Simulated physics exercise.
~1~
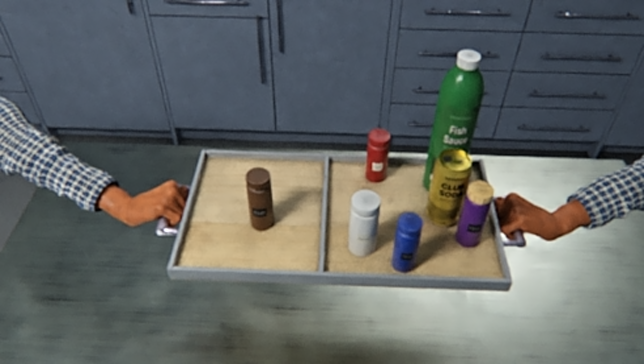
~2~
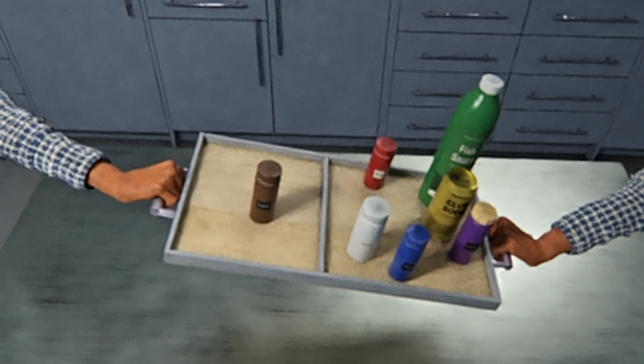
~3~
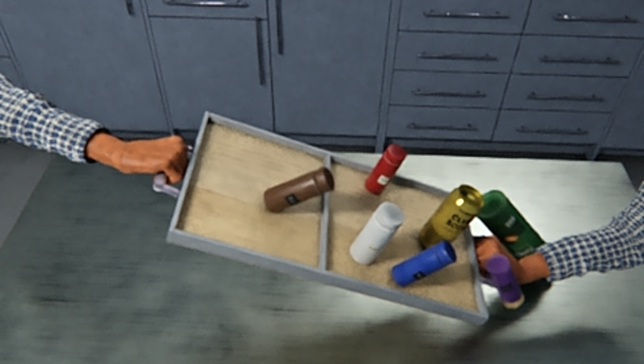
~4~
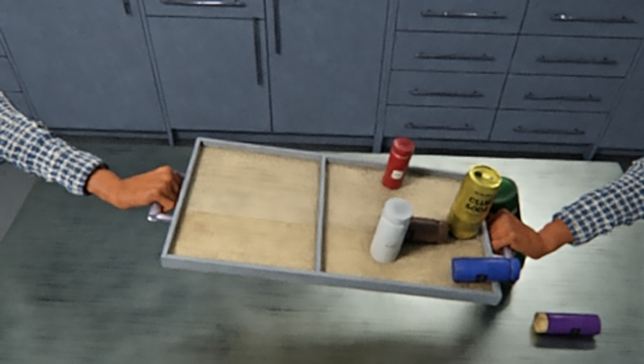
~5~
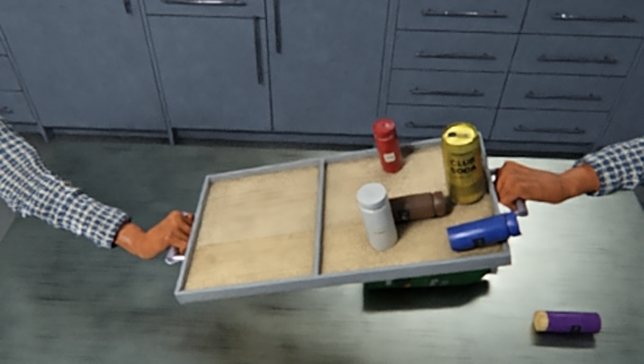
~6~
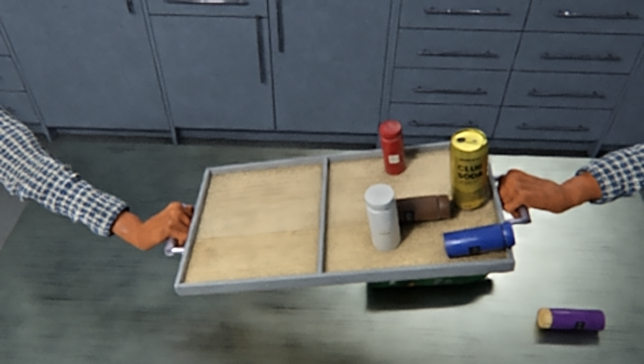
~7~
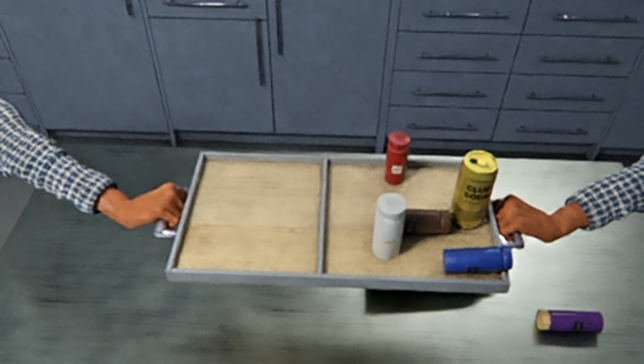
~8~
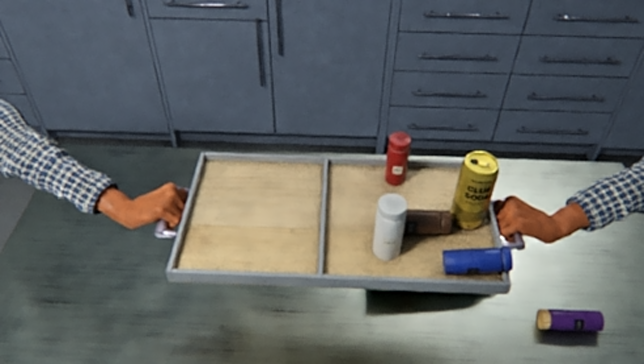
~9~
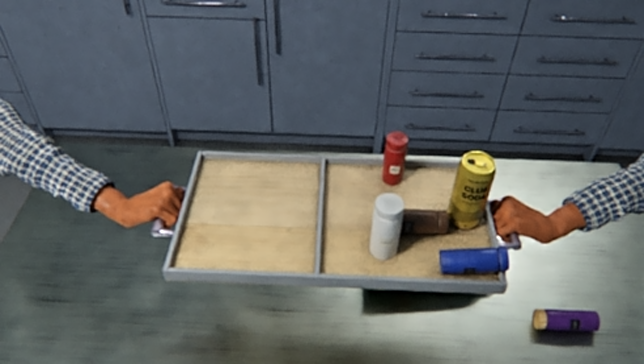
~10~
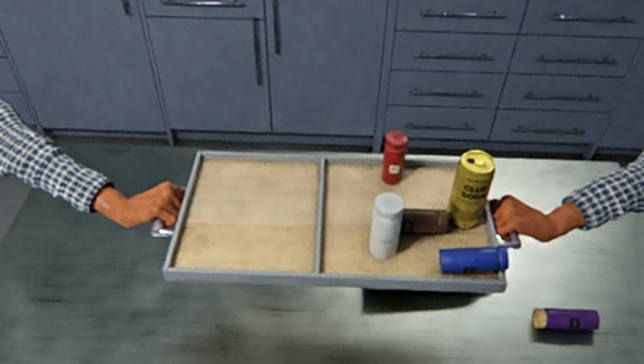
In a kitchen, two hands tilting a tray right then left and levelling it, green bottle and purple shaker falling off.
